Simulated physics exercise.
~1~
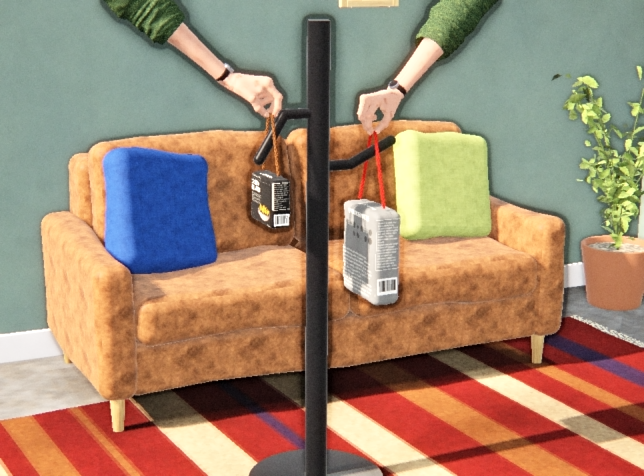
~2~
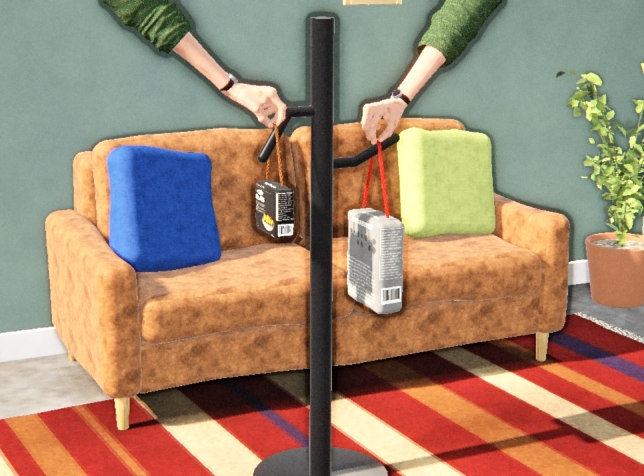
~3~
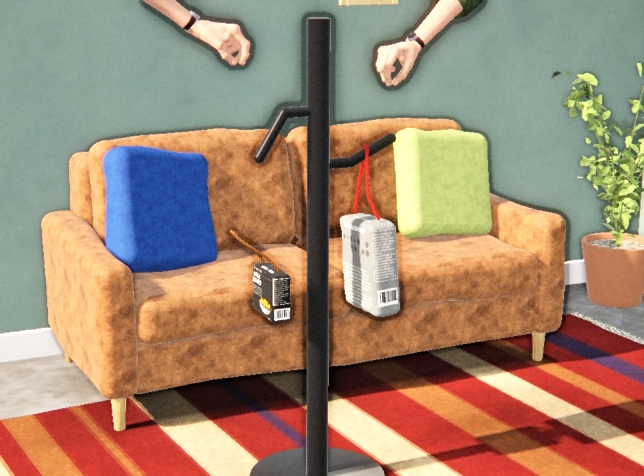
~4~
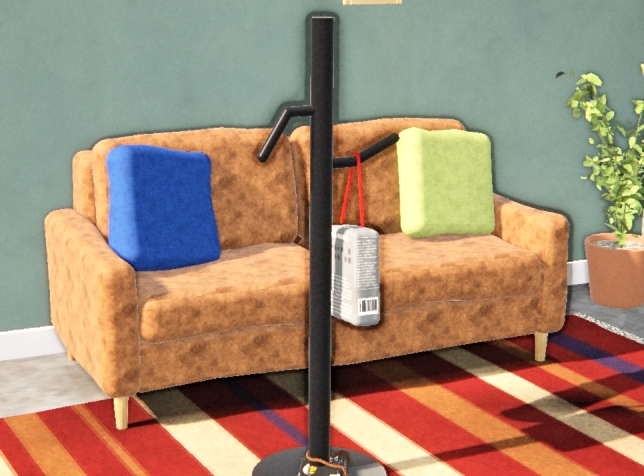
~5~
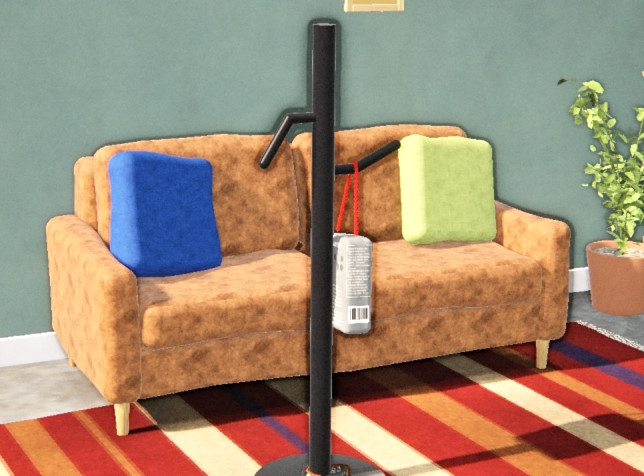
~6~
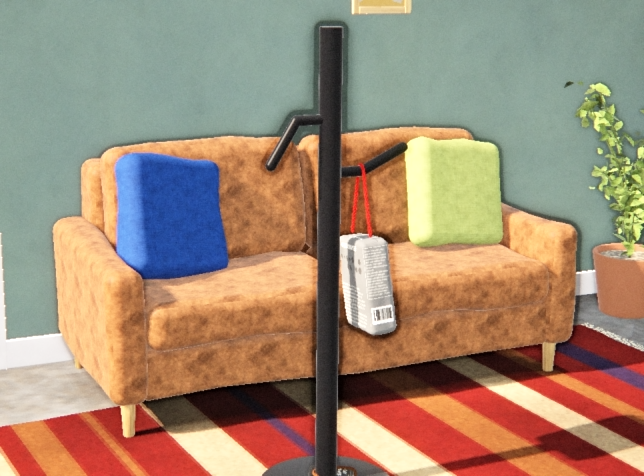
Two hands in green sleeves reach down from the top of a living room, seen from the front by a slightly swaying camera, holding a small black pouch on the left and a larger grey sack on the right by their loops. Before them stands a black coat stand with two pegs, and behind it an orange-brown sofa with blue and green cushions, a striped rug and a potted plant. The hands lower both items, then let go and draw back. The black pouch drops to the floor by the stand's base. The grey sack stays hanging from the right peg, swaying and leaning slightly.
